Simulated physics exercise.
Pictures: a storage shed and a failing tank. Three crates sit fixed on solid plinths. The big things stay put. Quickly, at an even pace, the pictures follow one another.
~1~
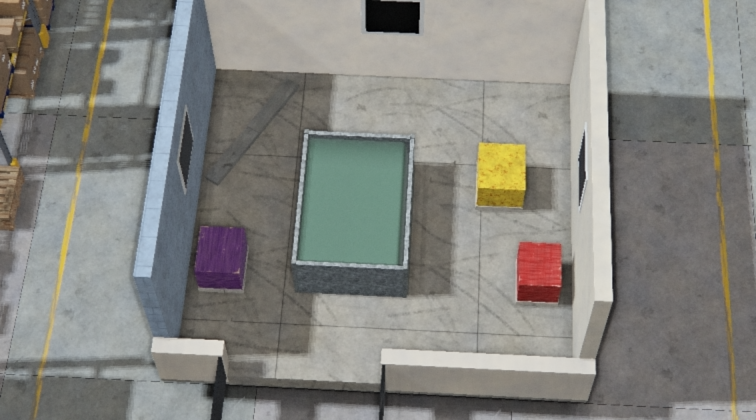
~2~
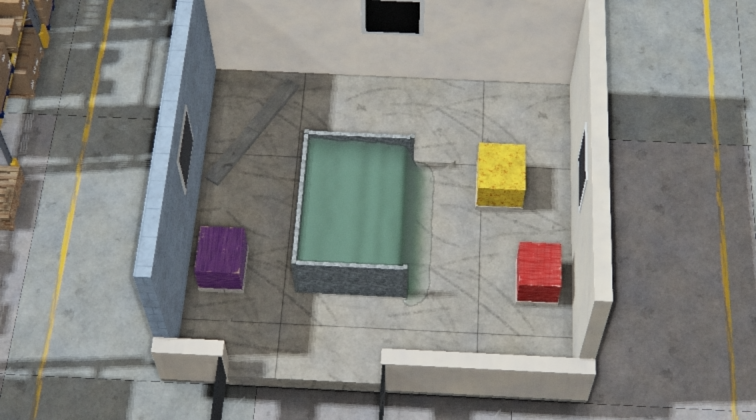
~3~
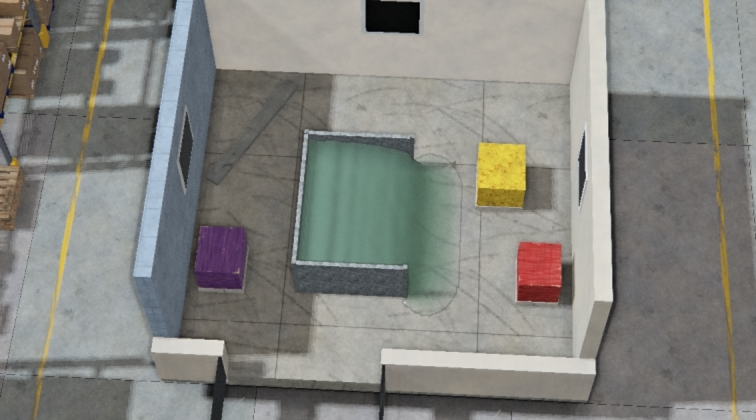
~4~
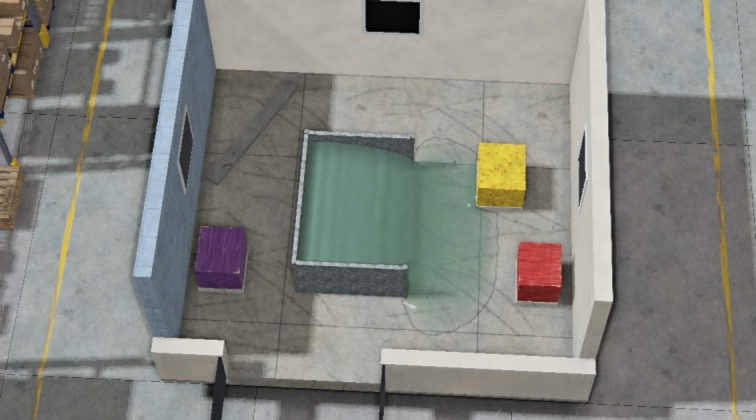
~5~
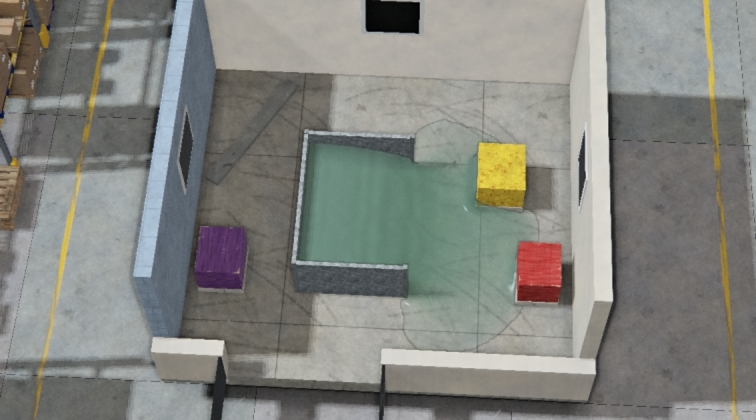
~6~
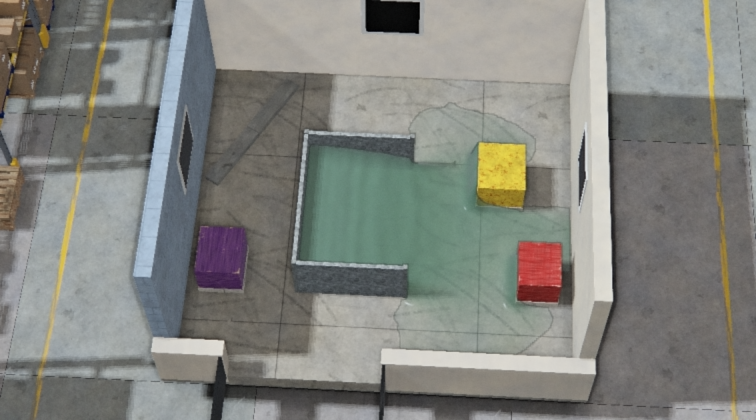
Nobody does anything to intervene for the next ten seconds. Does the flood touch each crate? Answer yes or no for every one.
Yellow crate: Yes; red crate: Yes; purple crate: Yes.
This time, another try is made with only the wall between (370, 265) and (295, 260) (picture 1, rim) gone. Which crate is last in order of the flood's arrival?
It's the yellow crate.
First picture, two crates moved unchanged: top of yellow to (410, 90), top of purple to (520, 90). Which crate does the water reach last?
The yellow one.
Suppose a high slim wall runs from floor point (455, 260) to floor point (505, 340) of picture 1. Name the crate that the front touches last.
The purple crate is last.
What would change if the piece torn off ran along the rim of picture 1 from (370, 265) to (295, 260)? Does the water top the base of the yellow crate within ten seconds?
As it turns out, the yellow one stays unwetted.
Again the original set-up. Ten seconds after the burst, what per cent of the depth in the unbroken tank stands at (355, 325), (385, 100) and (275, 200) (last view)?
The three come to some 8, 14 and 12 per cent respectively.
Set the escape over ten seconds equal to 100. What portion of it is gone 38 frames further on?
Near 30 in a hundred.
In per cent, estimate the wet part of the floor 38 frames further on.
I'd put it at roughly 100 per cent.
A moment on, water covers 40 % of the floor; the yellow crate water round its plinth, the red crate water round its plinth, the purple crate not reached.
Next, water covers 45 % of the floor; the yellow crate water round its plinth, the red crate water round its plinth, the purple crate not reached.
Then, water covers 75 % of the floor; the yellow crate water round its plinth, the red crate water round its plinth, the purple crate water round its plinth.
Later, water covers 100 % of the floor; the yellow crate water round its plinth, the red crate water round its plinth, the purple crate water round its plinth.
In the end, water covers 100 % of the floor; the yellow crate was topped, the red crate was topped, the purple crate was topped.
